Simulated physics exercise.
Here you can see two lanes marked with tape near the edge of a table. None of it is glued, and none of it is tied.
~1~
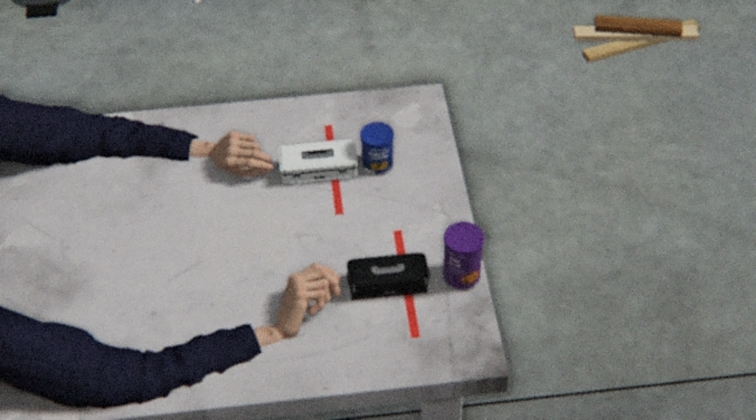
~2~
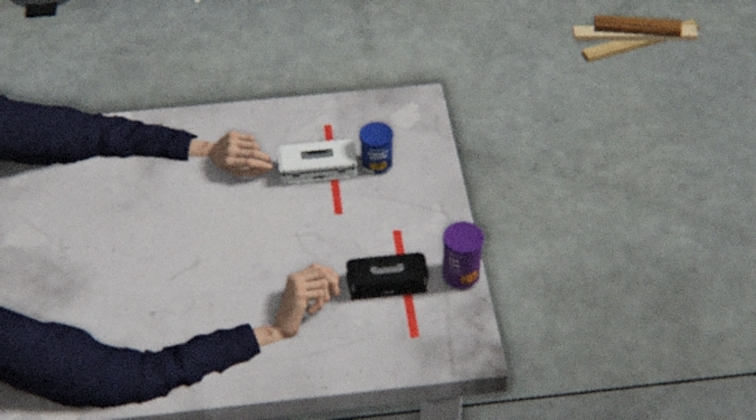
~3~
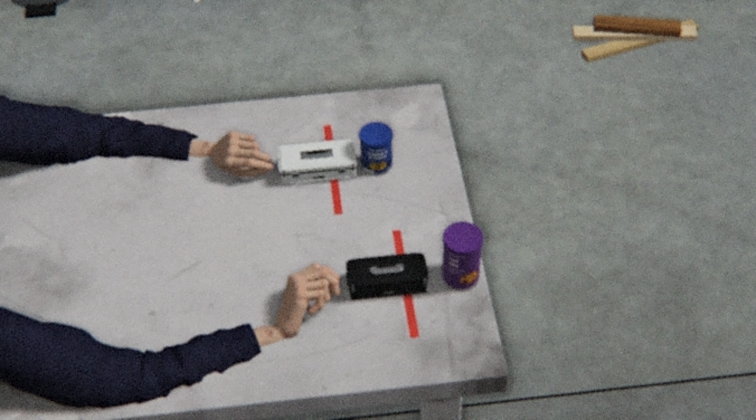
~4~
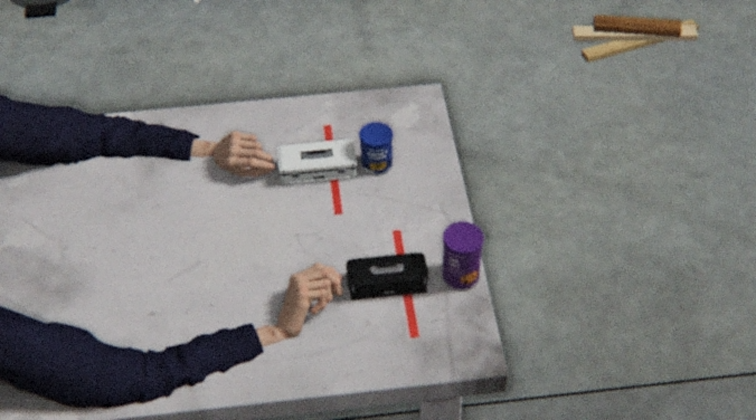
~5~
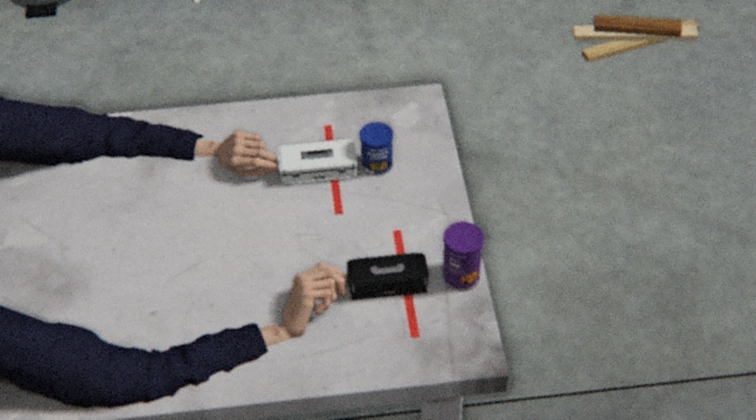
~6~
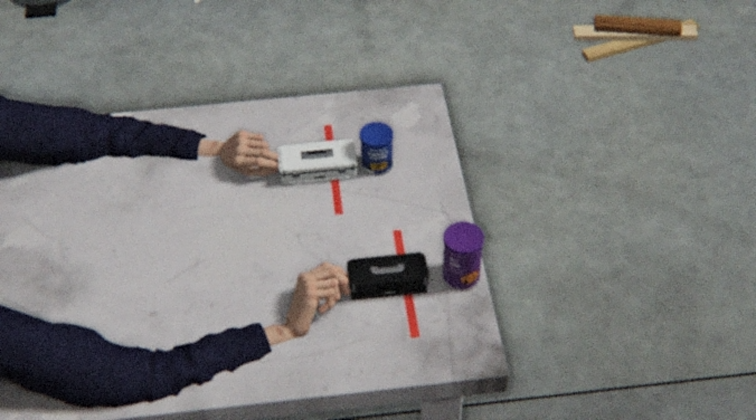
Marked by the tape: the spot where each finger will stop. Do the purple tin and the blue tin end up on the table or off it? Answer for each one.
Result: The purple tin leaves the table; the blue tin does not leave the table.
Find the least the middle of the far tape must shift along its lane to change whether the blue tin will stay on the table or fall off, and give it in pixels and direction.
Rightward, near 28 pixels.
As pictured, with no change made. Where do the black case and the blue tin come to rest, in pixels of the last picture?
Final spots: First object (450, 270), second object (429, 144).
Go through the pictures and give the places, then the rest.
In the first frame, purple tin (463, 257); blue tin (377, 149); black case (388, 276).
In the second frame, blue tin (377, 149); white case (317, 162).
In the third frame, purple tin (462, 257); black case (387, 276).
In the fourth frame, blue tin (376, 149); white case (317, 162).
In the fifth frame, purple tin (463, 257); black case (387, 276).
In the sixth frame, purple tin (463, 257); blue tin (377, 149); white case (318, 162).
Then, 1.22 s later than the last frame, purple tin tilted by 32° near (512, 258); blue tin shifted about its own width near (420, 145).
Then, 1.52 s later than the last frame, purple tin dropping near (546, 398); blue tin shifted about its own width near (429, 144).
When it is over, the purple tin falls off the table; the blue tin remains on top, near (429, 144).
